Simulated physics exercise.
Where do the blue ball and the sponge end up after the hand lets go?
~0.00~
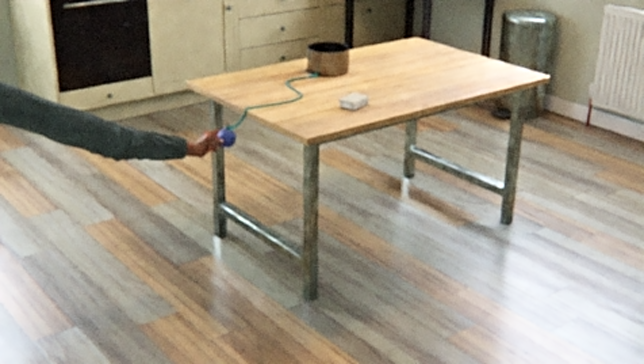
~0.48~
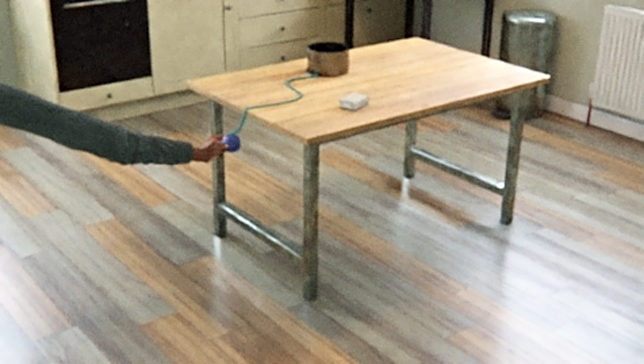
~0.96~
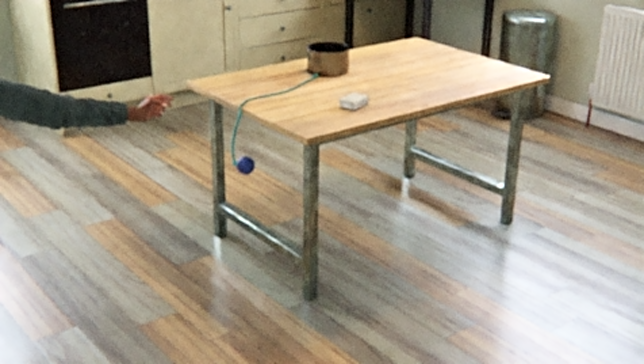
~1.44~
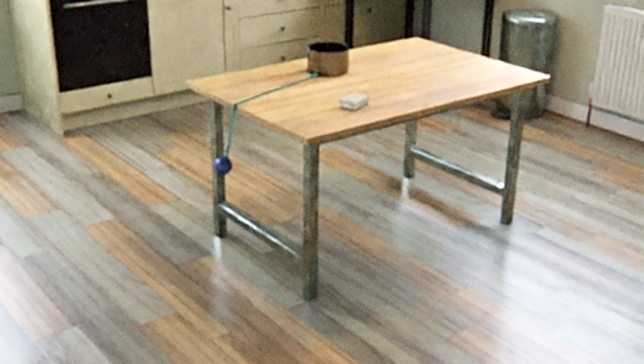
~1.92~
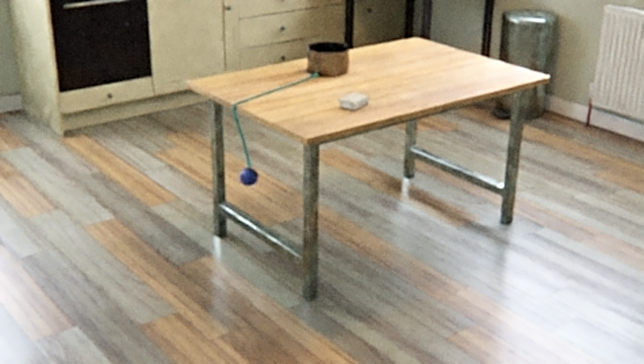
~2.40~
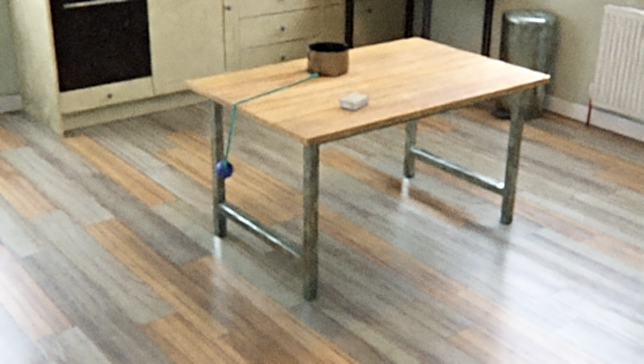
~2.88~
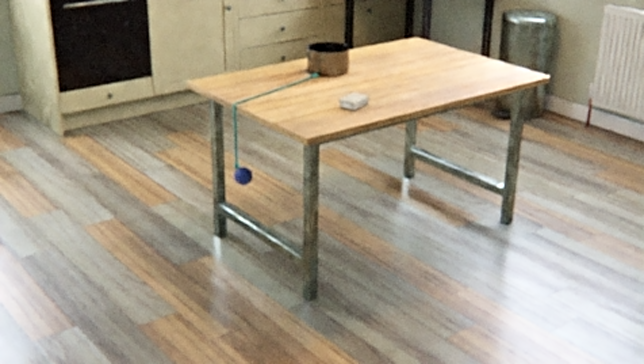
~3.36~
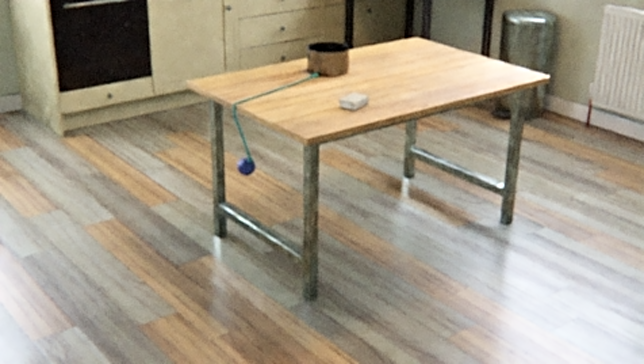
The blue ball ends up dangling on its cord from the table edge, above the floor. The sponge stays in its place on the tabletop.
